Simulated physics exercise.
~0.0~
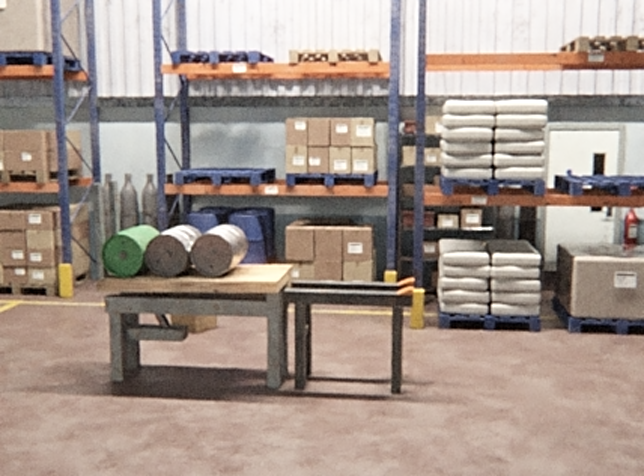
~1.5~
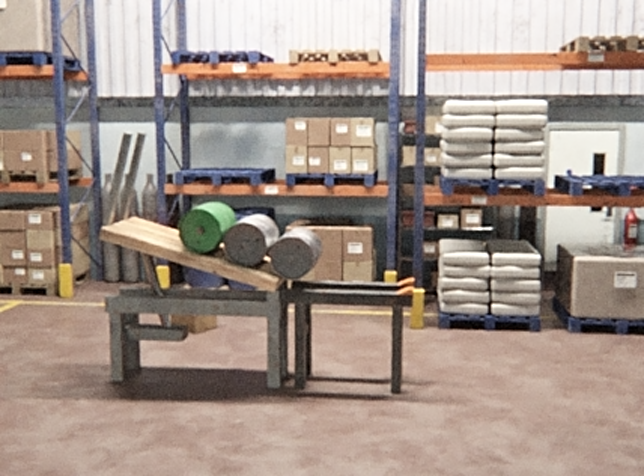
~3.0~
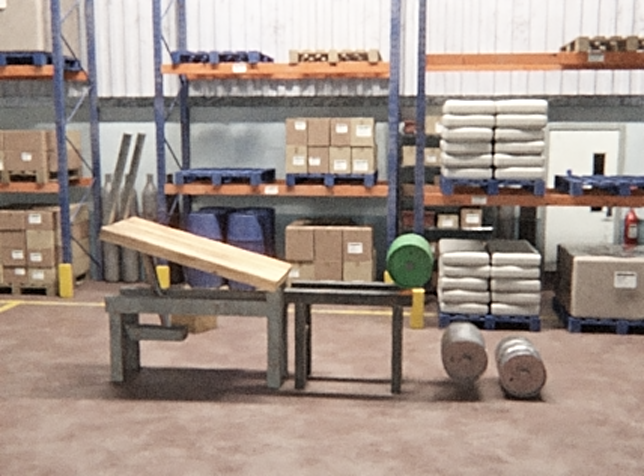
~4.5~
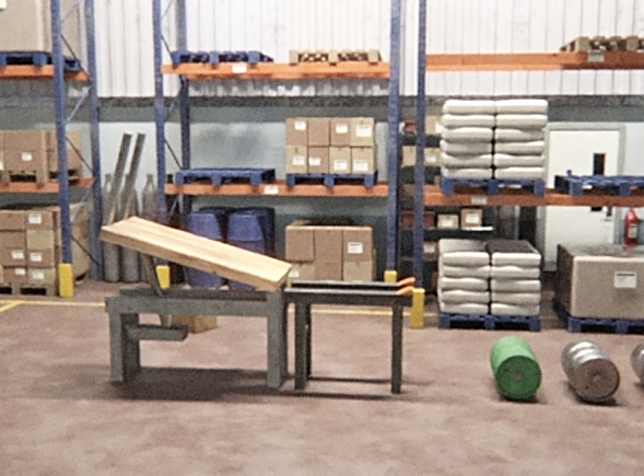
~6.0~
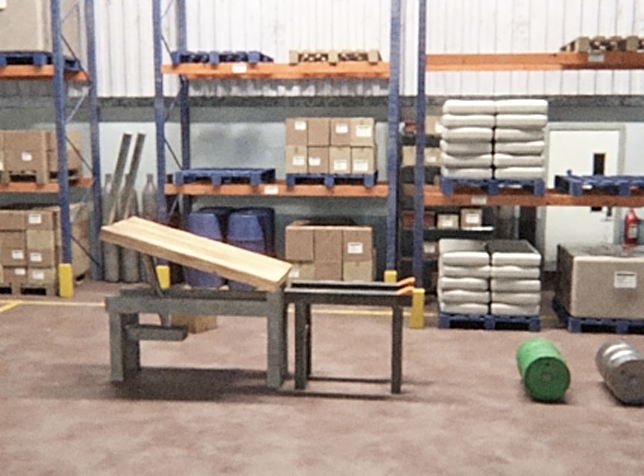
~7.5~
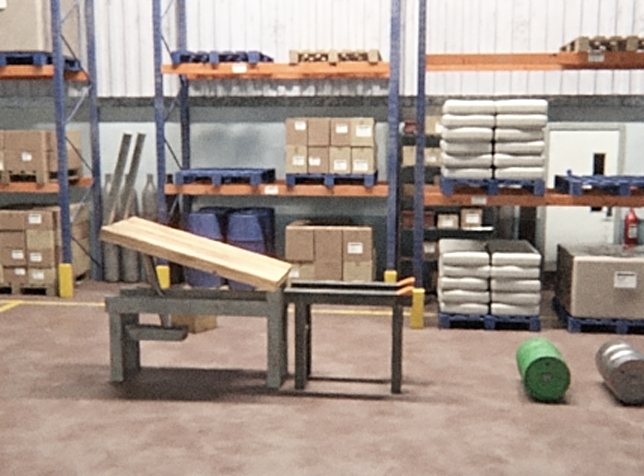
The clip shows a green keg and two grey ones on a wooden deck in a warehouse as its left edge lifts, sending all three rolling right across a low rack and off its end. They drop to the floor and roll farther right, where the green one comes to rest.
